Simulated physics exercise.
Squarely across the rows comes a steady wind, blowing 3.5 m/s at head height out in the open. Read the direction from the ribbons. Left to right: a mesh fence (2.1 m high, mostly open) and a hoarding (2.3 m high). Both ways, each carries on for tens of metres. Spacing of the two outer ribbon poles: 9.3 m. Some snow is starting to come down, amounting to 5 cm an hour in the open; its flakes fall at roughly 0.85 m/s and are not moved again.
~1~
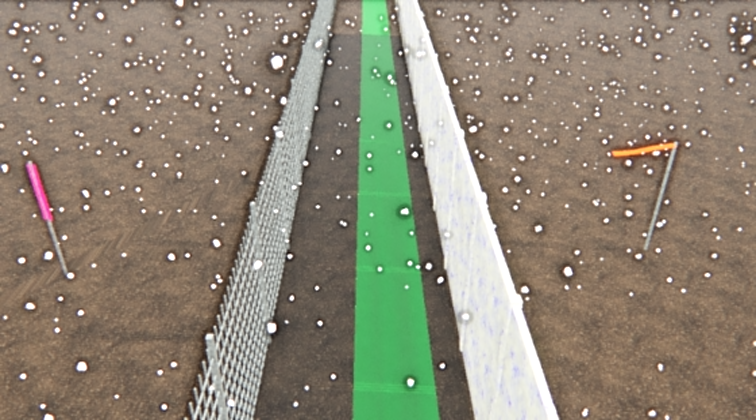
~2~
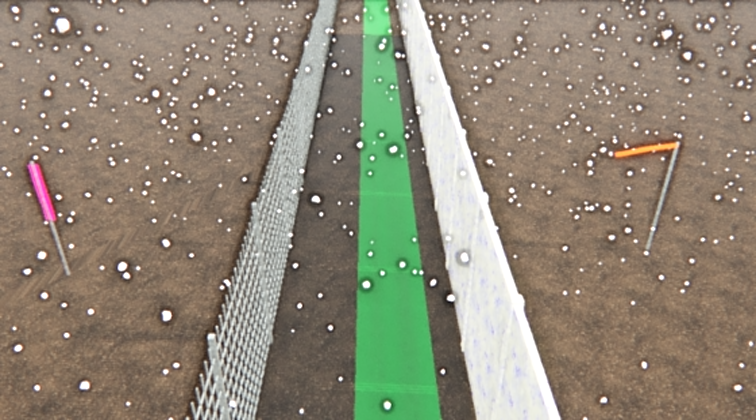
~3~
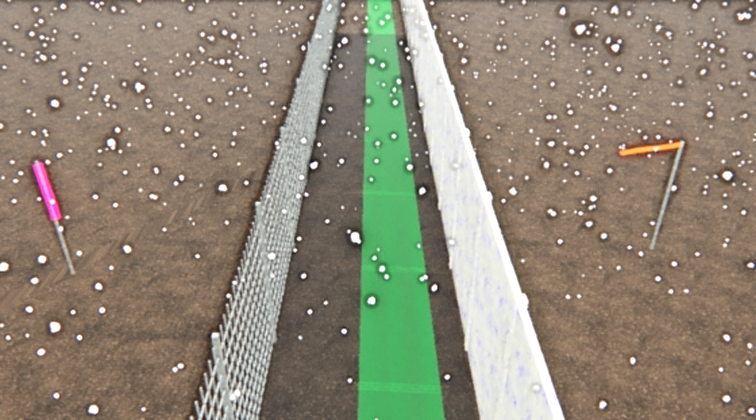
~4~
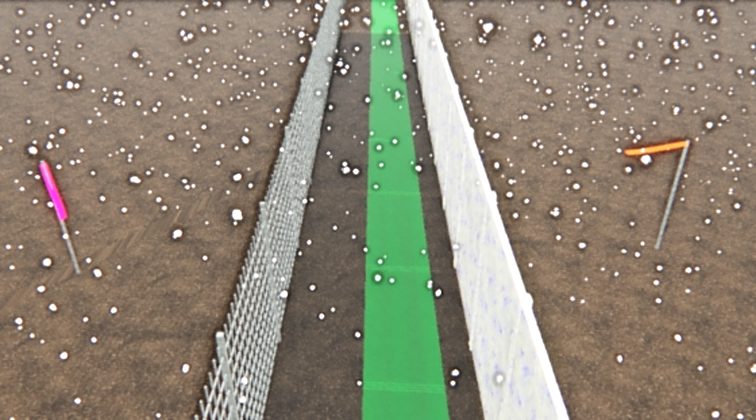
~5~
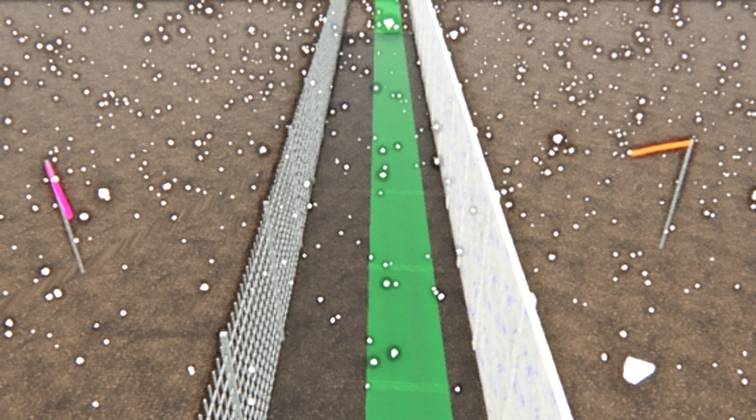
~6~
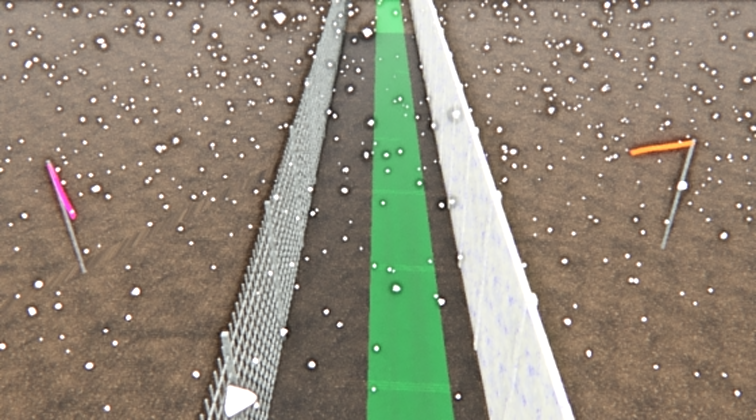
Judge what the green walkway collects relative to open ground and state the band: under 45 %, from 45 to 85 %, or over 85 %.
It collects about from 45 to 85 % of what open ground gets.
After 10 minutes open ground has 8 mm and the green walkway 6 mm.
After 30 minutes open ground has 25 mm and the green walkway 18 mm.
After 60 minutes open ground has 50 mm and the green walkway 37 mm, so the green walkway has 73 % of the open amount; the left half of it has 75 %, the right half 71 %.
